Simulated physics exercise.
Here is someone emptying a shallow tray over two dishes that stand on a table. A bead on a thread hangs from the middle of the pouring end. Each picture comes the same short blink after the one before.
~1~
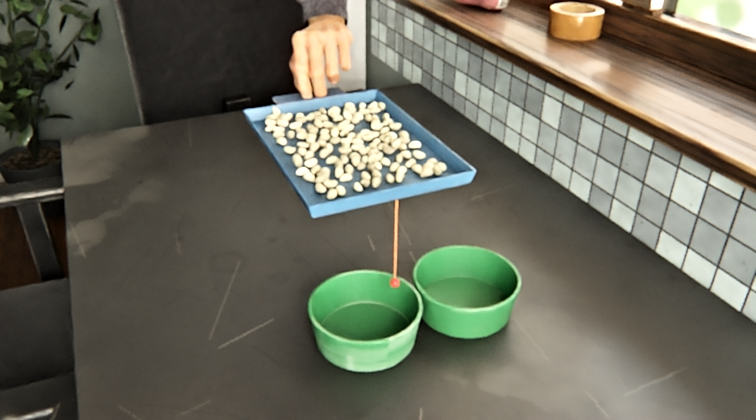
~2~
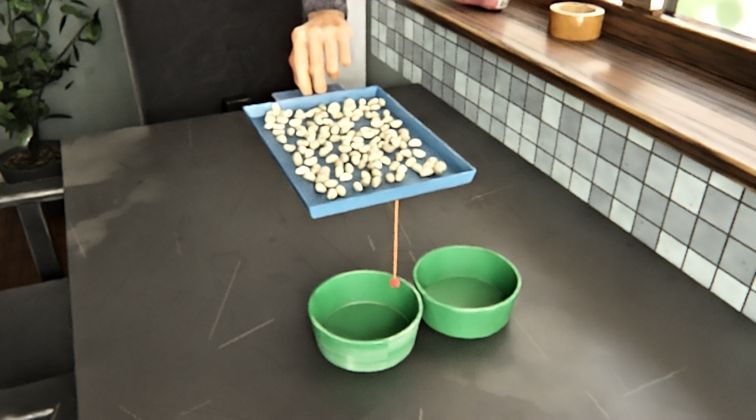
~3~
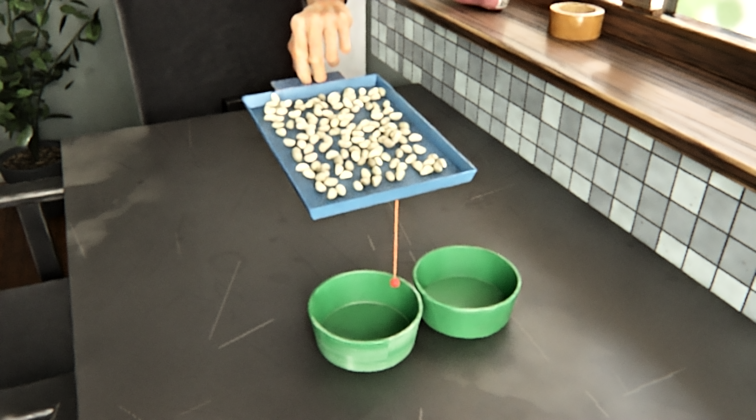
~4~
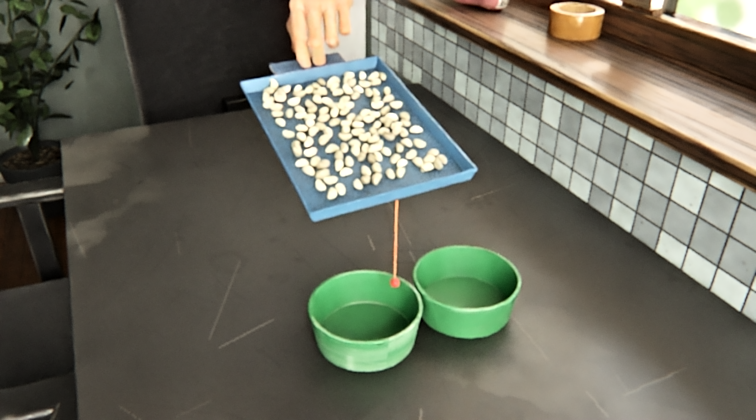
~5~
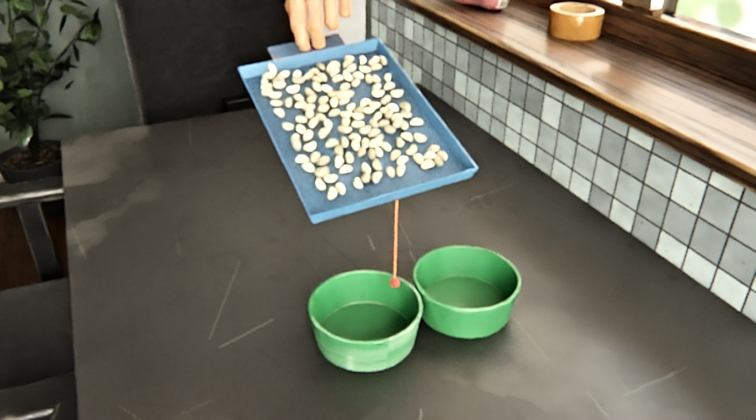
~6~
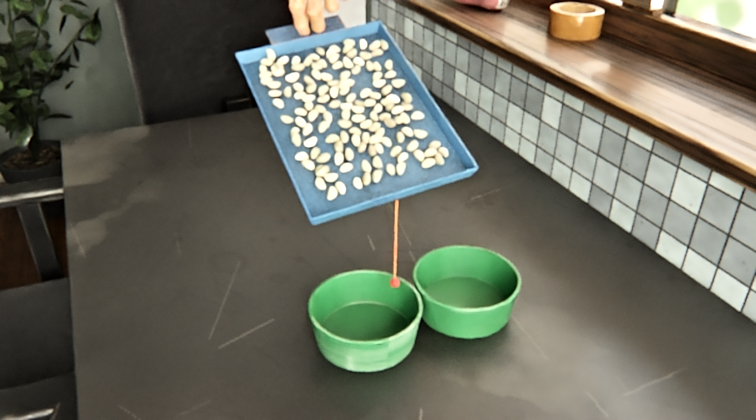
At the start, a hand holds a blue tray of pale beans nearly level above two green dishes on a dark table, a red bead hanging from its near edge. The hand then steadily raises the far end, and the near edge slants lower toward the left corner while the beans stay spread across the tray.
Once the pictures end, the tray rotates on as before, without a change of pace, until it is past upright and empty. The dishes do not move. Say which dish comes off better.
More goes to the left dish.
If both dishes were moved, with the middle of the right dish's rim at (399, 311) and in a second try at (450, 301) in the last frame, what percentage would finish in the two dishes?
About 80 and 90 per cent.
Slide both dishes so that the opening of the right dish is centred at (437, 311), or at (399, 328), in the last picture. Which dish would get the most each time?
In turn: The left dish; the right one.
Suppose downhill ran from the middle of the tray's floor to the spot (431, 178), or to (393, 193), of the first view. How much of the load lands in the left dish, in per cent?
Near 0 % and 20 %.
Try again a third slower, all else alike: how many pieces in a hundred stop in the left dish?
Roughly 50 in a hundred.
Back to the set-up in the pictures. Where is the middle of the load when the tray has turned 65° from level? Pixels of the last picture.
Roughly at (354, 171).
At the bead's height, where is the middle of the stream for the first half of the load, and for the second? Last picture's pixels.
At about (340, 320), then at (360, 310).
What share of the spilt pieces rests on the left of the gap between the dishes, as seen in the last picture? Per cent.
Roughly 70 in a hundred.
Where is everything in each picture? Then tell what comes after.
Corners of the pouring end at (313, 204) and (471, 170), level; middle of the load at (346, 142), white beans; left dish at (388, 352); right dish at (493, 319); bead on its thread at (395, 283), in the first picture.
Corners of the pouring end at (313, 205) and (471, 170), level; middle of the load at (346, 139), in the second picture.
Corners of the pouring end at (313, 207) and (471, 169), tipped barely, lowest at the left corner; middle of the load at (346, 133), in the third picture.
Corners of the pouring end at (313, 210) and (472, 167), tipped a little, lowest at the left corner; middle of the load at (346, 124), in the fourth picture.
Corners of the pouring end at (313, 213) and (473, 167), tipped clearly, lowest at the left corner; middle of the load at (346, 115), in the fifth picture.
Corners of the pouring end at (313, 215) and (473, 166), tipped clearly, lowest at the left corner; middle of the load at (346, 107); left dish at (388, 352); right dish at (493, 319), in the sixth picture.
Soon, tray tipped steeply; nearly all on the tray; a stray few in the air.
A while on, tray tipped past a quarter turn; about a third on the tray; about a quarter in the left dish; about a third outside both; a small part in the air.
Towards the end, tray tipped past a quarter turn; about half in the left dish; a stray few in the right dish; about half outside both.
Finally, tray tipped past a quarter turn; about half in the left dish; a stray few in the right dish; about half outside both.
